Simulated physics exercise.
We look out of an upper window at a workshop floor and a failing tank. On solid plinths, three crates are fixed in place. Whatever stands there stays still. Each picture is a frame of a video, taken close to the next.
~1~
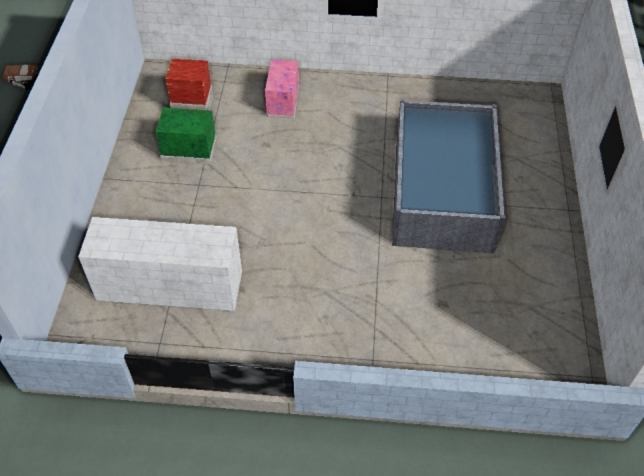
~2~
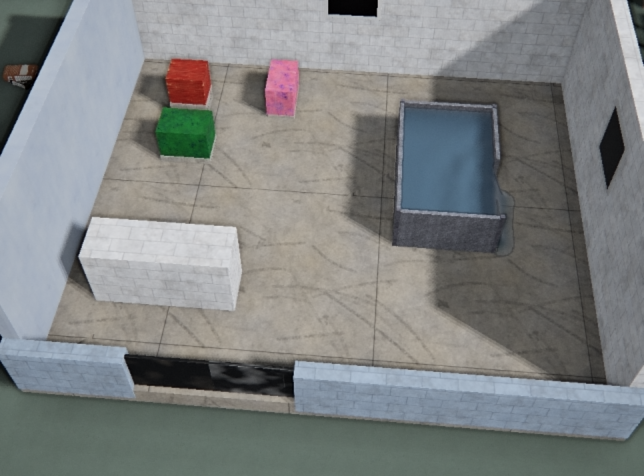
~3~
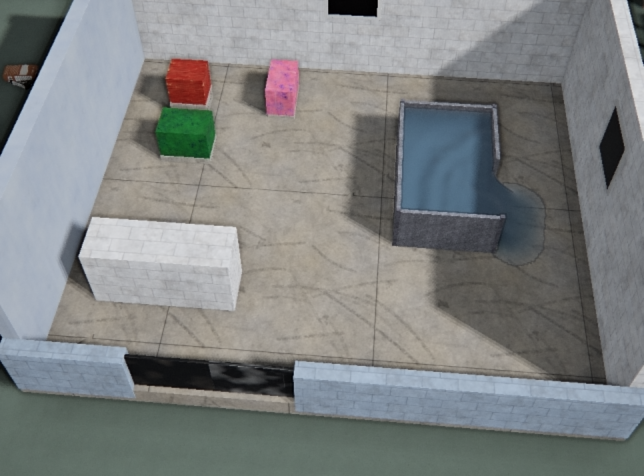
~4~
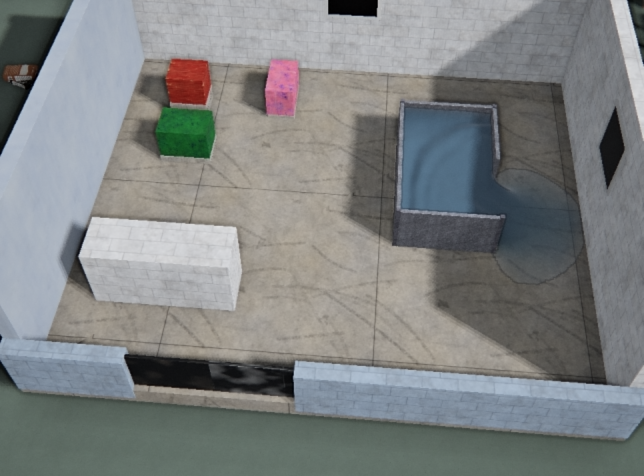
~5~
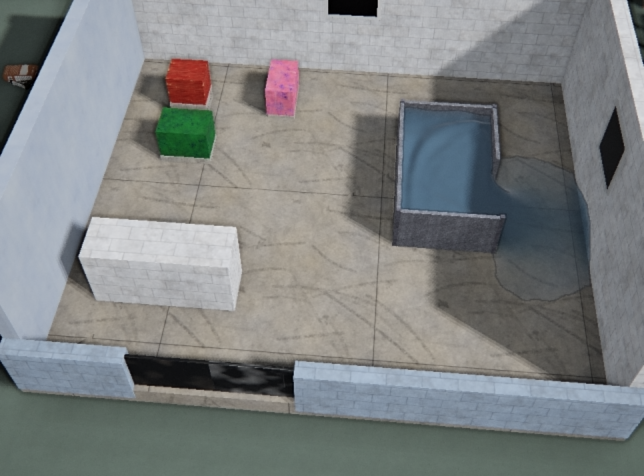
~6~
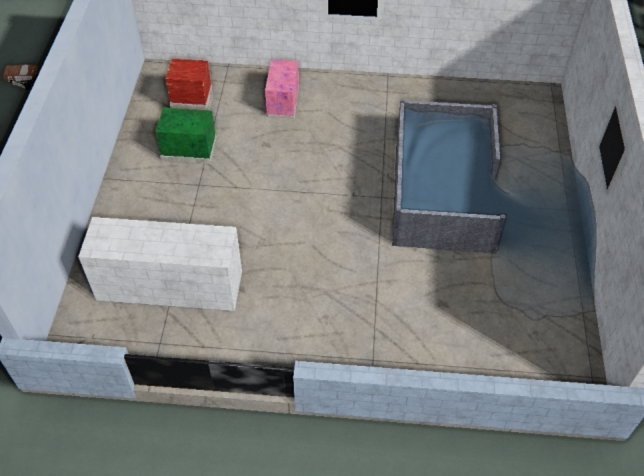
Water pouring from a gap in the right side of an open tank, spreading across the workshop floor to the right wall.
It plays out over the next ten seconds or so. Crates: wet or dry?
The pink crate will be hit by the water; the green crate will be spared; the red crate will be spared.
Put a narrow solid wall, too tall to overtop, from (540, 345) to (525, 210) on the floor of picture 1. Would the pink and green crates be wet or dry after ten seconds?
Well, the pink crate gets flooded, while the green crate comes through dry.
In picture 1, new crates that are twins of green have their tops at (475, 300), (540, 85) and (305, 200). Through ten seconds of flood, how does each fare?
So, the first one gets caught, the next one gets caught, and the final one stays clear of it.
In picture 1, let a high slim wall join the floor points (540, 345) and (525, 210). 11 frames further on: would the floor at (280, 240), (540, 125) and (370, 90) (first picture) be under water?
As listed: Clear, covered, not flooded.
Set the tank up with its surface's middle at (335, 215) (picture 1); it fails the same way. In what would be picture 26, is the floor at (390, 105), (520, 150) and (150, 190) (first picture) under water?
The first spot is not reached, the second inundated, and the third not reached.
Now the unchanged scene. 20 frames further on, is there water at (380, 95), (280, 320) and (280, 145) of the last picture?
Point one sodden, point two sodden, point three left clear.
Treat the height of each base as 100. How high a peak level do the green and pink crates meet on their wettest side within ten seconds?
Some 80 and 250 % respectively.
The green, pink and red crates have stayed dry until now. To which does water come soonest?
Answer: That's the pink-painted one.
A moment on, water covers 15 % of the floor; the pink crate not reached, the green crate not reached, the red crate not reached.
Next, water covers 25 % of the floor; the pink crate not reached, the green crate not reached, the red crate not reached.
Then, water covers 45 % of the floor; the pink crate water round its plinth, the green crate not reached, the red crate not reached.
Later, water covers 80 % of the floor; the pink crate water round its plinth, the green crate water round its plinth, the red crate water round its plinth.
In the end, water covers 100 % of the floor; the pink crate was topped, the green crate stayed above the water, the red crate stayed above the water.
